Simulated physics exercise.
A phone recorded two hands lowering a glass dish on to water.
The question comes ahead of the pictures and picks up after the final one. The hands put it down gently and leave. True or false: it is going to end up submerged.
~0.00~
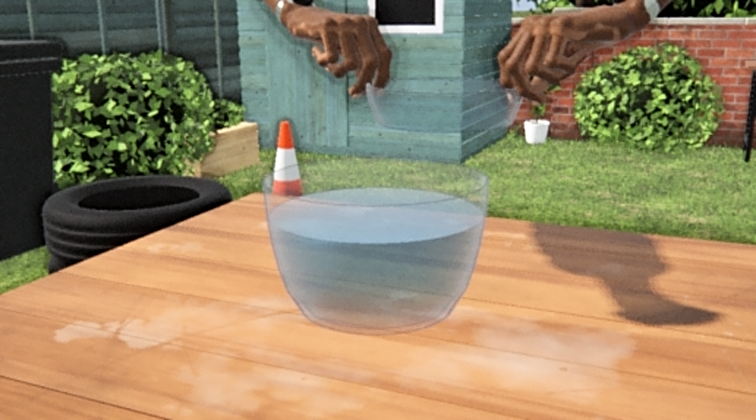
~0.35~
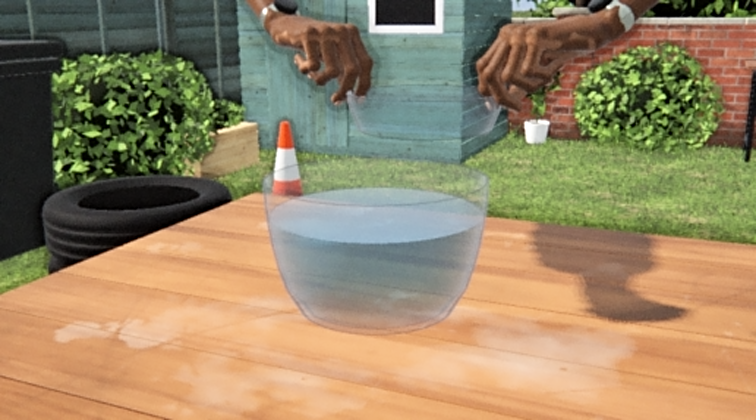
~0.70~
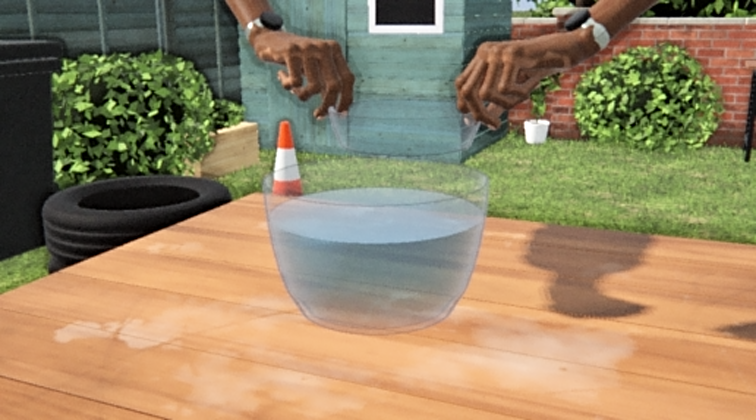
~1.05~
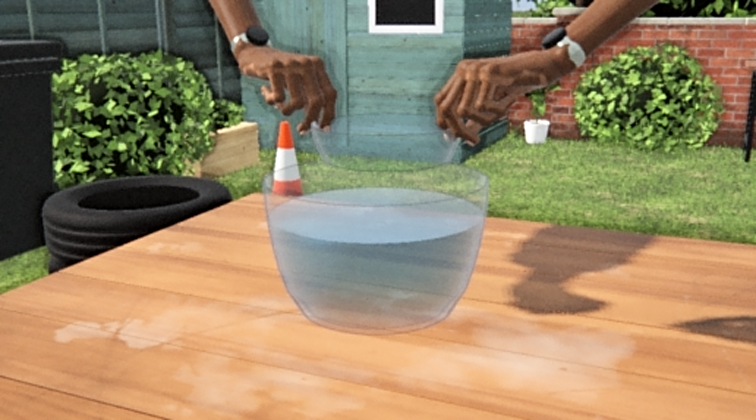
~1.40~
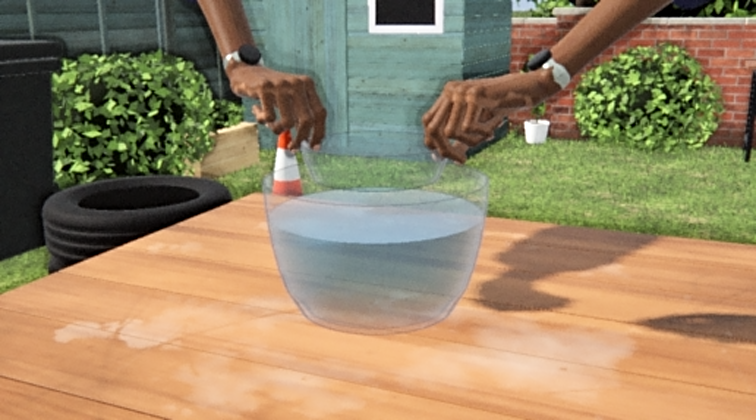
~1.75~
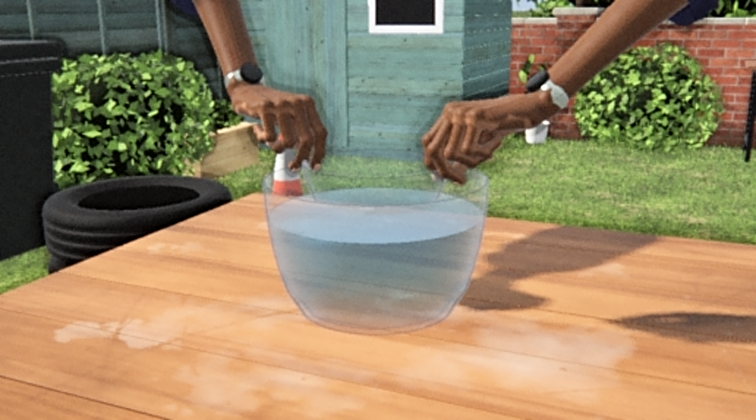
False.
By 2.2 s, the dish dips into the water.
By 2.8 s, it bobs and steadies.
By 5.0 s, the dish floats with about half of its side showing.
